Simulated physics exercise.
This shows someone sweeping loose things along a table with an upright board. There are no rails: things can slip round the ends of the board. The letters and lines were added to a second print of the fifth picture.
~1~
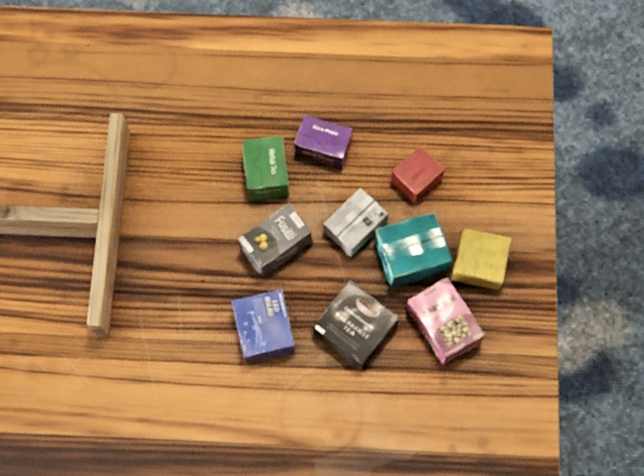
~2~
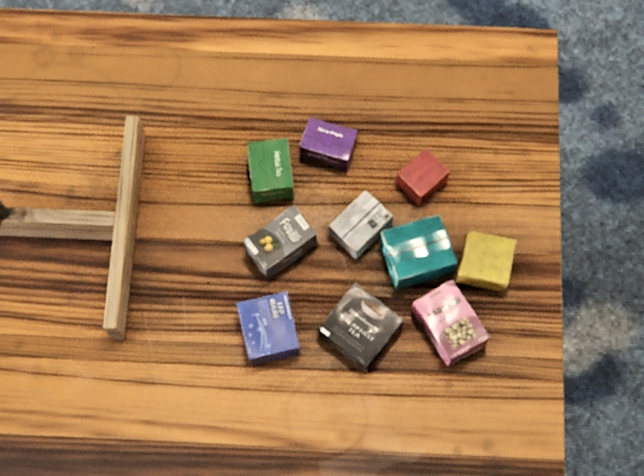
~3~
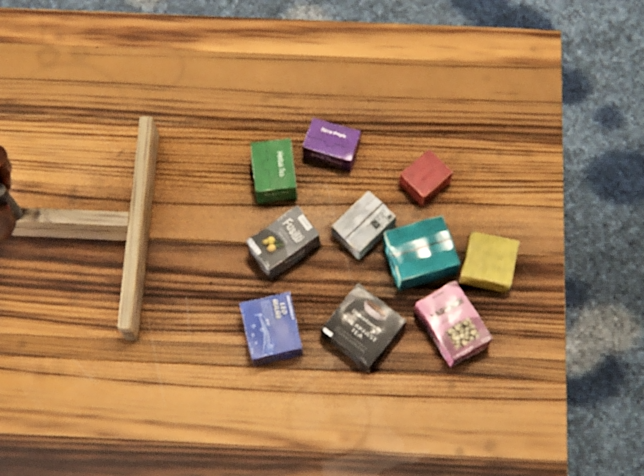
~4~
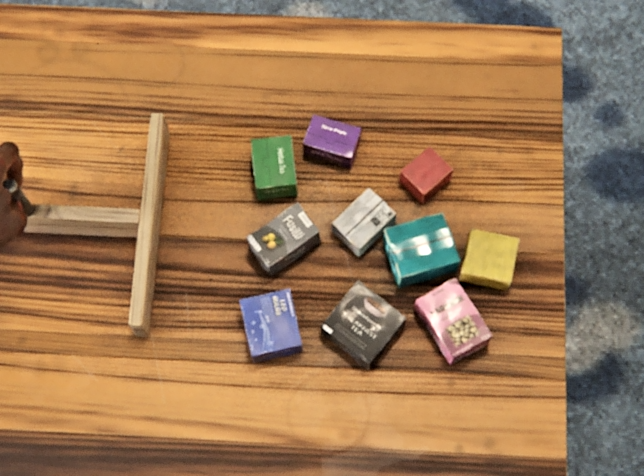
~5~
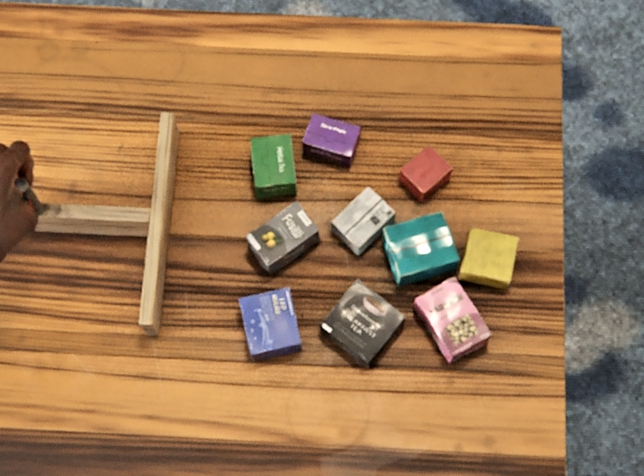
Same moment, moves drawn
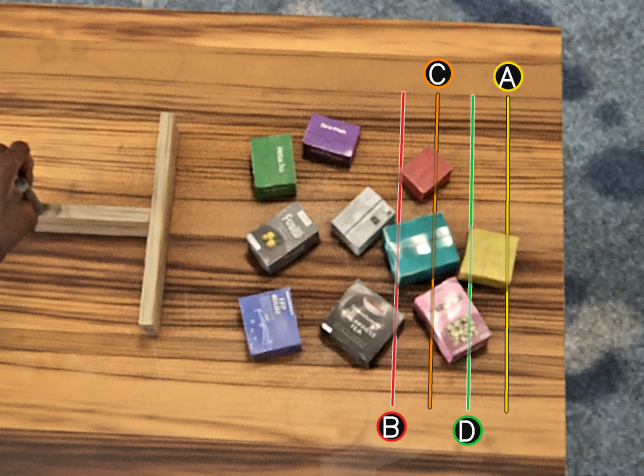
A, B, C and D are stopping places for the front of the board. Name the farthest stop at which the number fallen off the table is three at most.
No farther than D.
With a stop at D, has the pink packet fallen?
By then, yes.
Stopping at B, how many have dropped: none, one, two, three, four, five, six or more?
The count is none.
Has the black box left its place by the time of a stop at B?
By then, yes.
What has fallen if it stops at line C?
It is the pink packet.
On the copy, A at (507, 248); B at (398, 242); C at (434, 244); D at (471, 246).
On D. First, board (269, 221); purple packet (352, 136); blue box (297, 328).
Then, board (384, 226); pink packet (526, 320); yellow block (517, 260).
Finally, board (469, 230); pink packet over the edge; yellow block over the edge; two fallen.
By contrast, A drops five; B is within the limit but short; C is within the limit but short.
